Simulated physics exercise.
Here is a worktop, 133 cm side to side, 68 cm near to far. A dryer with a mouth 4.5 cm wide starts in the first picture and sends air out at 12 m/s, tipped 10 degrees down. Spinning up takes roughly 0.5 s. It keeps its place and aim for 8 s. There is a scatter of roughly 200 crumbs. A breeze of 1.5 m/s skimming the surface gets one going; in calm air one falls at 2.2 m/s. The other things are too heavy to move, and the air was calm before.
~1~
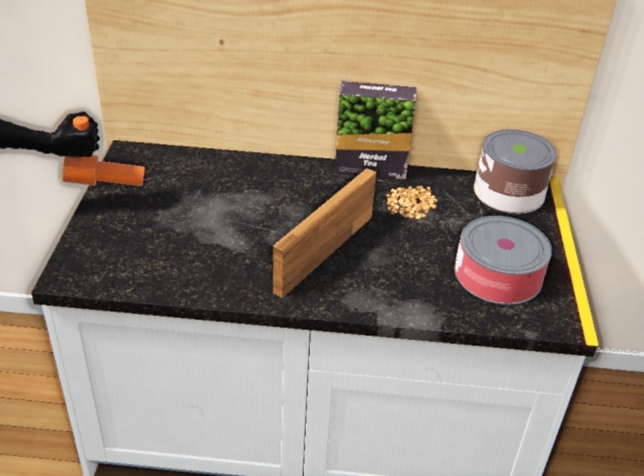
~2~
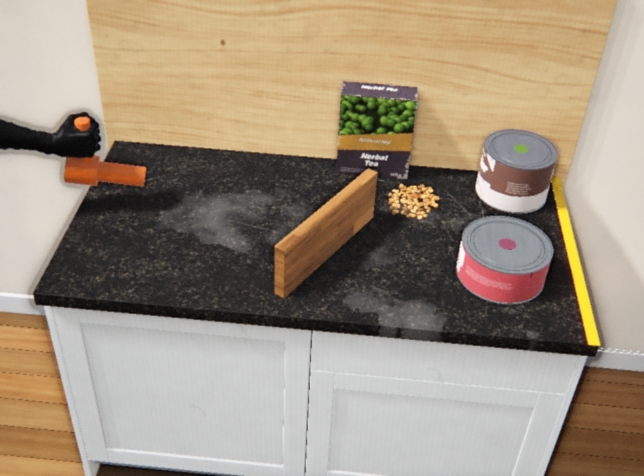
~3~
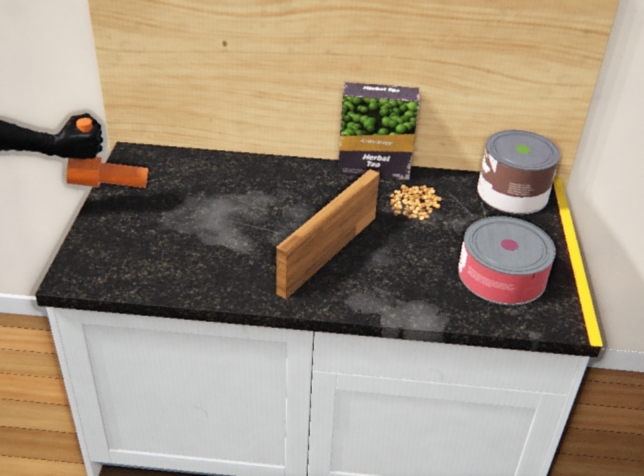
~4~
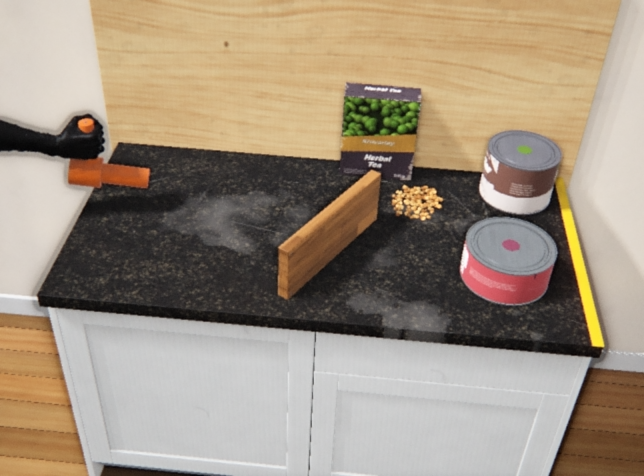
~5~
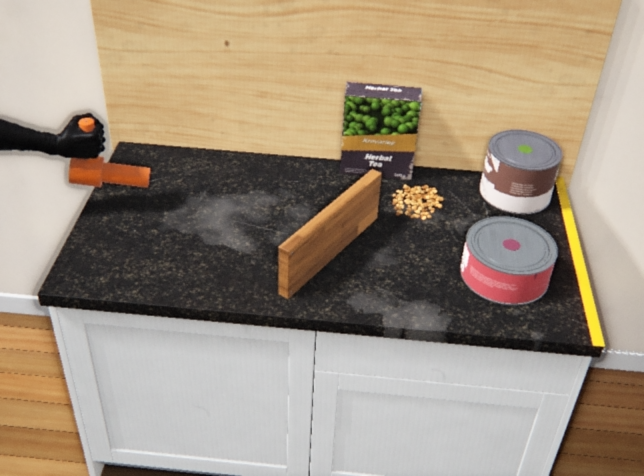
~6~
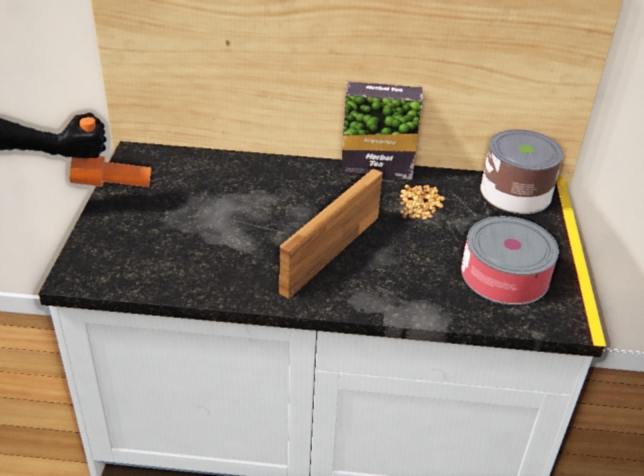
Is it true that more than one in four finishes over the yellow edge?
More than a quarter over the yellow edge: Yes.
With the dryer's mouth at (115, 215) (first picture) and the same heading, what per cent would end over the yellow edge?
Then about 0 %.
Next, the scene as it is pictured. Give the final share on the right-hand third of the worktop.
About 20 %.
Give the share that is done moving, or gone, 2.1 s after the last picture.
Some 80 per cent.
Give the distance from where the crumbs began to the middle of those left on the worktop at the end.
About 25 cm.
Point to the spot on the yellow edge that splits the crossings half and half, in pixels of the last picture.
At about (579, 240).
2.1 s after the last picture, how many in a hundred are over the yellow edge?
Some 70 per cent.
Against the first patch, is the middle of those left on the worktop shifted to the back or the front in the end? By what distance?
Towards the back, some 20 cm.
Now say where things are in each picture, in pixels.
The middle of the crumbs is near (413, 200), none has stirred yet and the mouth of the dryer is at (143, 177), in the first frame.
The middle of the crumbs is near (414, 200), none has stirred yet and the yellow edge is centred on (577, 251), in the second frame.
The middle of the crumbs is near (416, 201), none has stirred yet, the top of a carton is at (381, 91) and the top of a large tin is at (523, 149), in the third frame.
The middle of the crumbs is near (417, 202) and none has stirred yet, in the fourth frame.
The middle of the crumbs is near (418, 201) and none has stirred yet, in the fifth frame.
The middle of the crumbs is near (420, 200), the farthest in sight from the dryer is at (443, 200) and about 10 % have left their places, in the sixth frame.
Then, 1.2 s after the last picture, 26 % are on the move or not yet settled, 66 % are over the yellow edge; the middle of those still in play is near (481, 171).
Then, 2.1 s after the last picture, 16 % are on the move or not yet settled, 70 % are over the yellow edge; the middle of those still in play is near (483, 169).
Then, 4.0 s after the last picture, 14 % are on the move or not yet settled, 71 % are over the yellow edge; the middle of those still in play is near (483, 169).
Then, 7.6 s after the last picture, at the end, 71 % are over the yellow edge; the middle of those still in play is near (483, 169).
